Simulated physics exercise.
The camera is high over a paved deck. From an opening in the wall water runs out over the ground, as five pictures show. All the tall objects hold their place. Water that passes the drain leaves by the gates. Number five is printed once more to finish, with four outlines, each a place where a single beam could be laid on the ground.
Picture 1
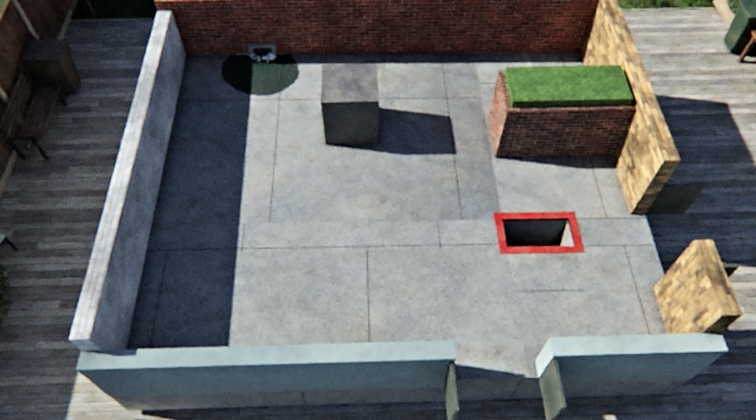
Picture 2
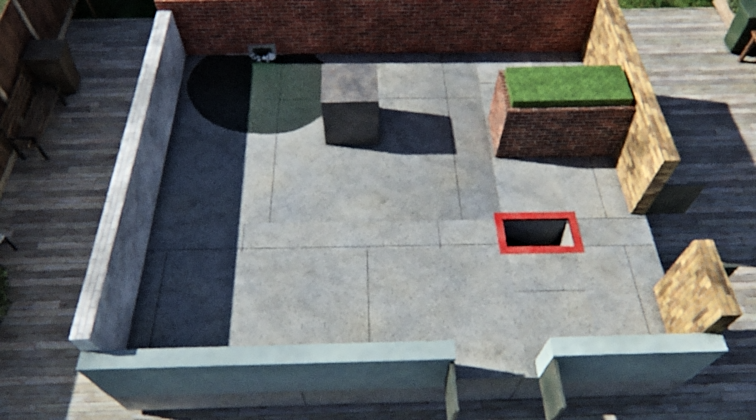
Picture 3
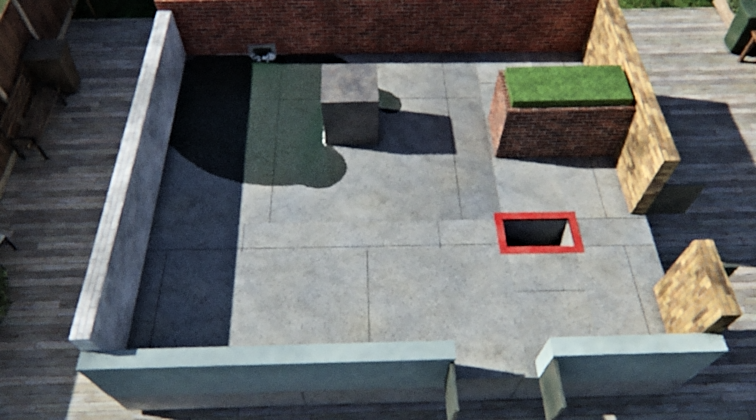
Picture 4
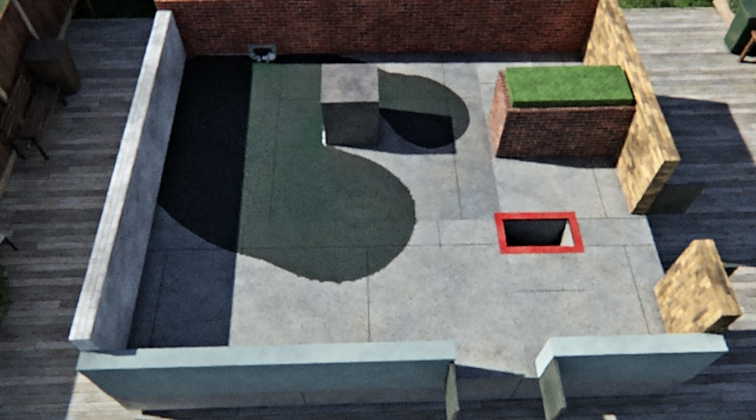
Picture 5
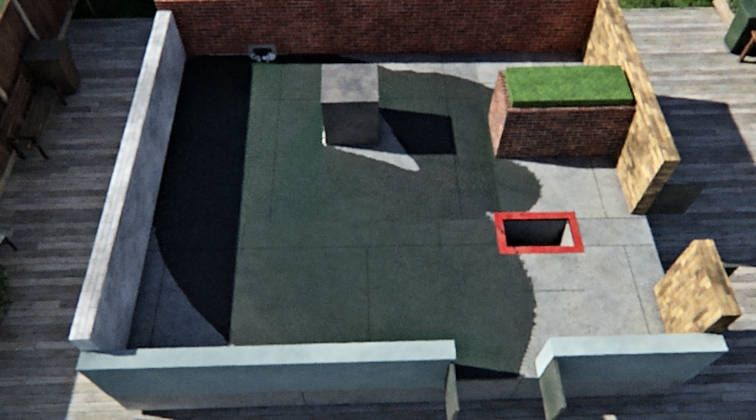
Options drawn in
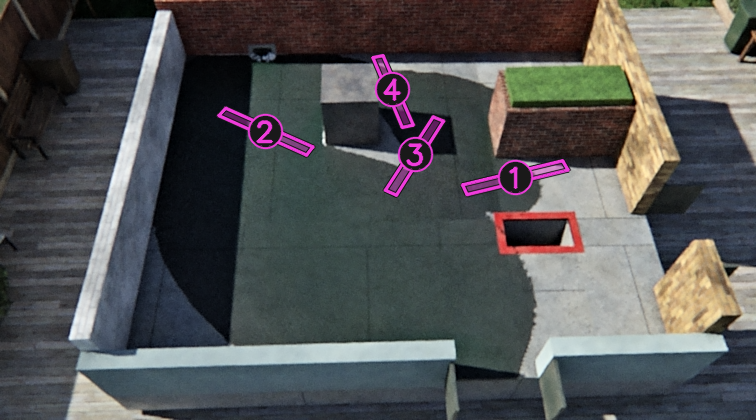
At the start, a small dark patch of water lies beside a spout at the back left of a walled paved yard. The water spreads forward and right, curls around both sides of a grey block, then covers most of the floor, reaching the edge of the still-dry red-framed opening.
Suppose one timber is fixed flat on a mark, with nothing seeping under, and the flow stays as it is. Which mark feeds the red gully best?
Best: 2.
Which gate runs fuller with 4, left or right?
The right gate.
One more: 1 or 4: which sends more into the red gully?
Place 4.
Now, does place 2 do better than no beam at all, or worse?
Place 2 is better.
In magenta, 1 from (464, 189) to (565, 165); 2 from (222, 111) to (309, 150); 3 from (390, 192) to (438, 119); 4 from (377, 56) to (407, 126).
With 1, about 15 % of the stream goes into the red gully, about 79 % out by the gates.
With 2, about 28 % of the stream goes into the red gully, about 62 % out by the gates.
With 3, about 16 % of the stream goes into the red gully, about 77 % out by the gates.
With 4, about 20 % of the stream goes into the red gully, about 79 % out by the gates.
